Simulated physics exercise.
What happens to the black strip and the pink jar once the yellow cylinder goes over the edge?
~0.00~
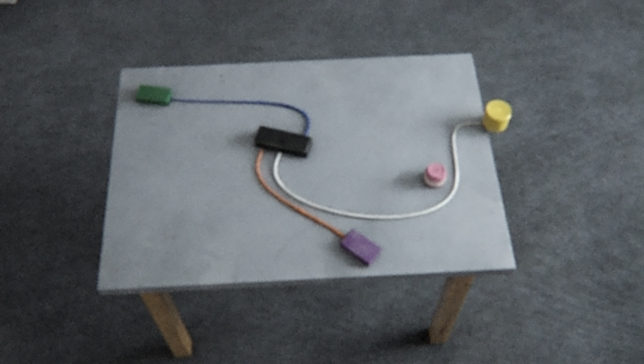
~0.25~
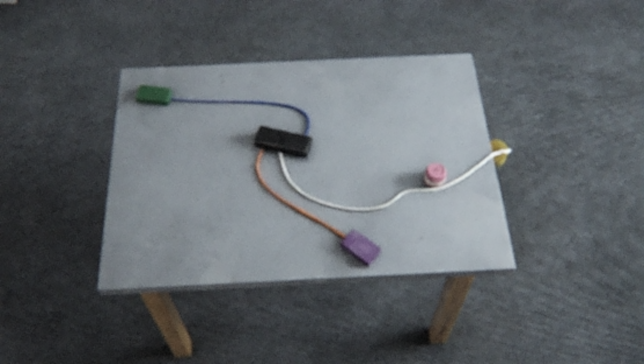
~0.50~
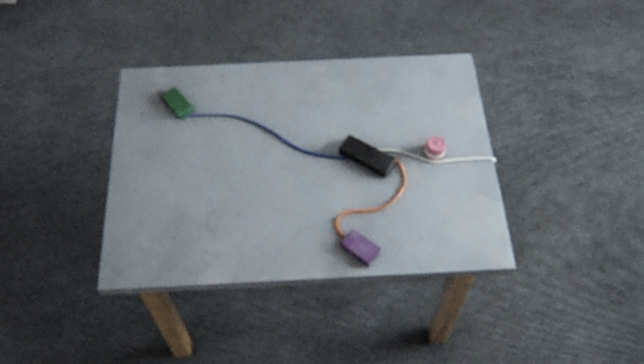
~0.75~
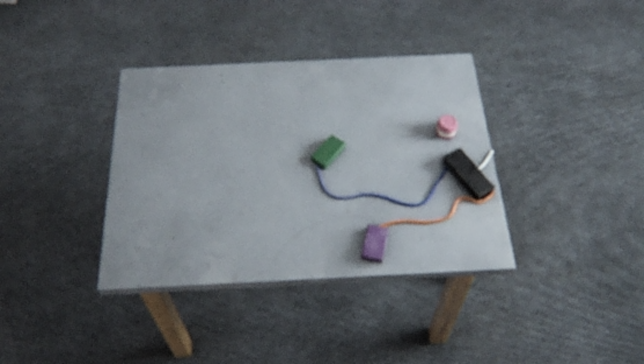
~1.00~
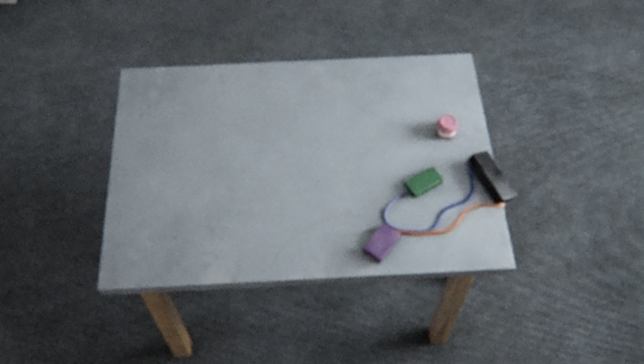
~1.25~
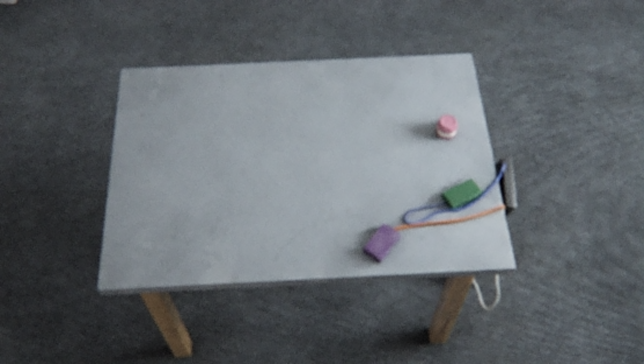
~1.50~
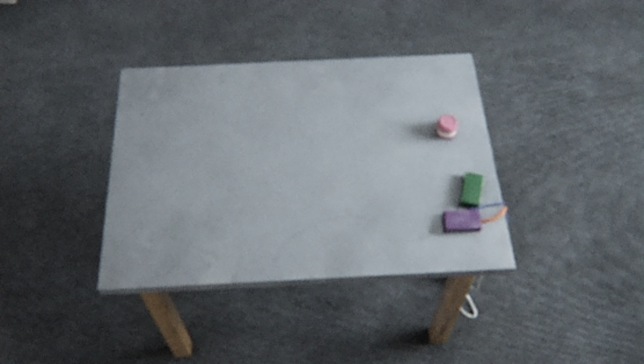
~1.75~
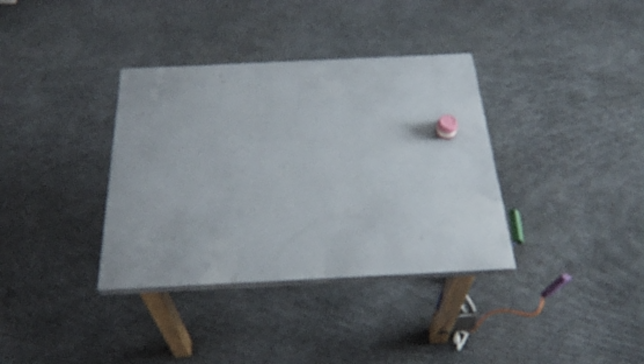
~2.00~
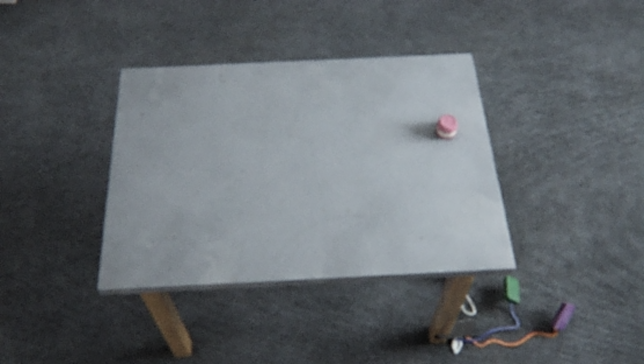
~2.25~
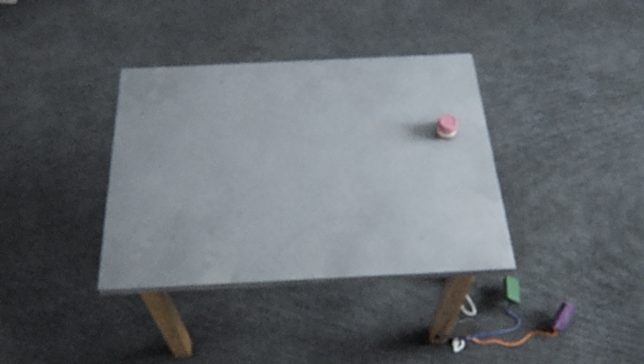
Both are moved from their places. The black strip is dragged across the table and off the right edge, while the pink jar shifts only a short way and stays on top.
Yellow cylinder dropping off a table's right edge, its white cable dragging the black strip, then green and purple blocks, to the floor, pink jar staying.
